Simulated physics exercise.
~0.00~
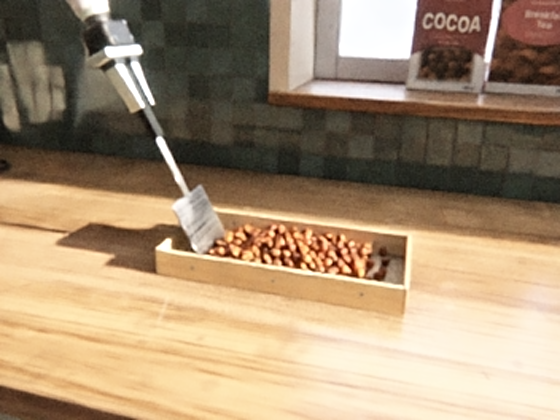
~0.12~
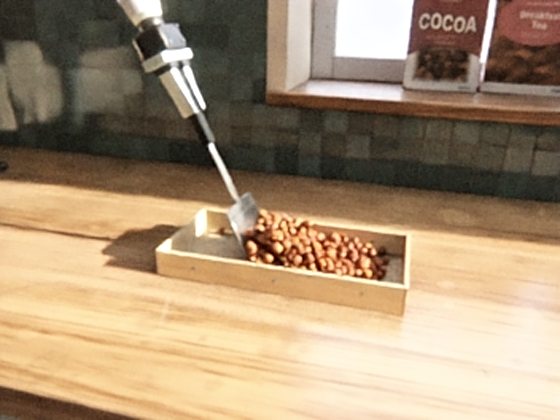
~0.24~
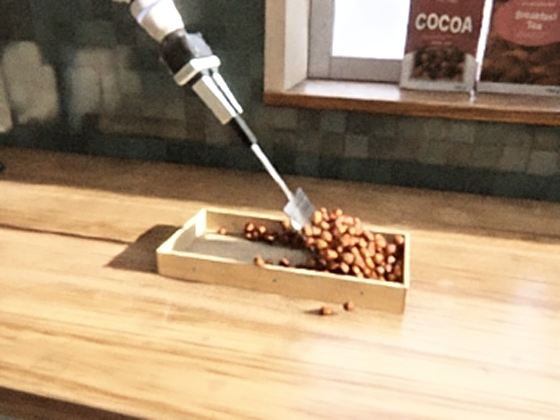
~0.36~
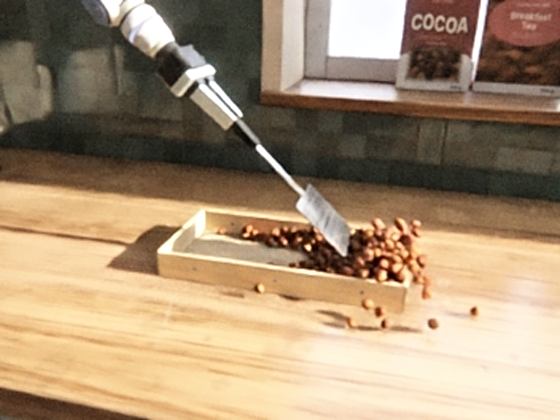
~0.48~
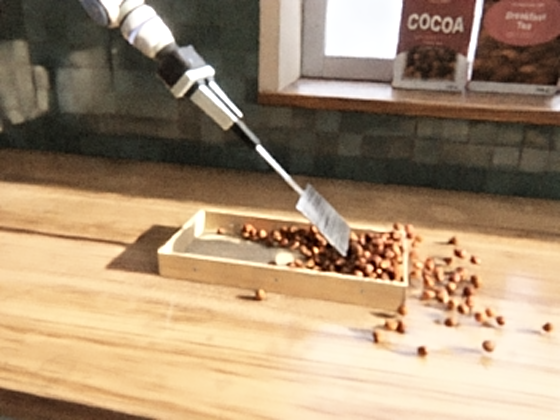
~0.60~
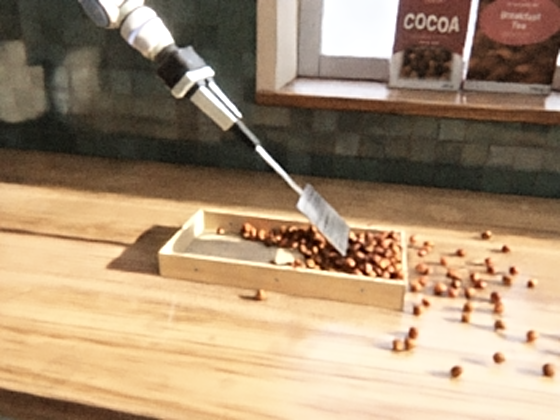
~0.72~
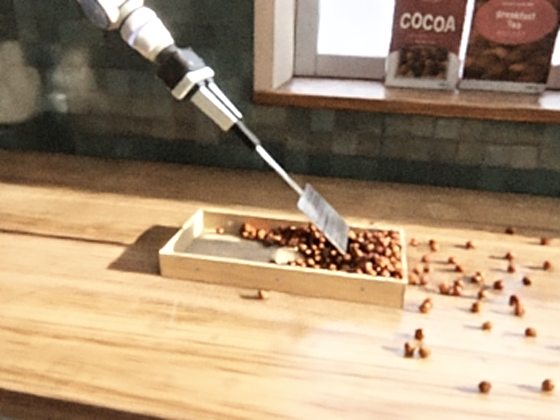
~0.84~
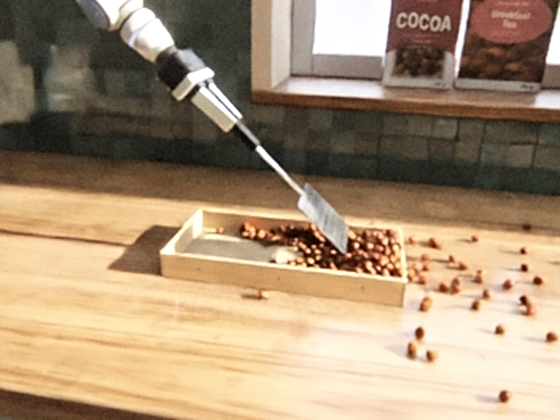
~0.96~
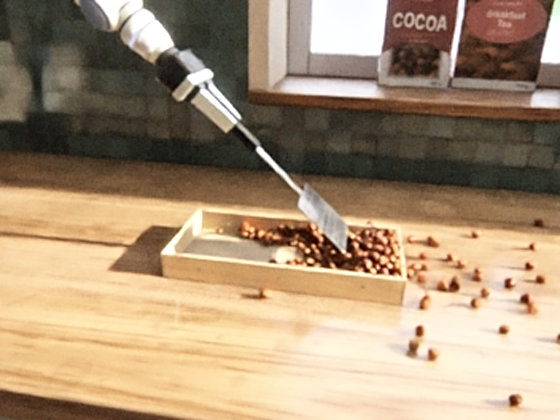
A shallow wooden trough heaped with reddish-brown hazelnuts sits on a sunlit wooden counter, seen from slightly above, with dark green tiles behind and a window ledge holding red cocoa and tea packages at upper right. A white and black robotic arm lowers a flat metal spatula into the trough's left end. The blade sweeps right, piling the nuts against the far right end, then tilts flatter and stops. Nuts spill over the edge, scatter and roll across the counter to the right. At the end, the spatula rests still among the nuts, most remaining in the trough.
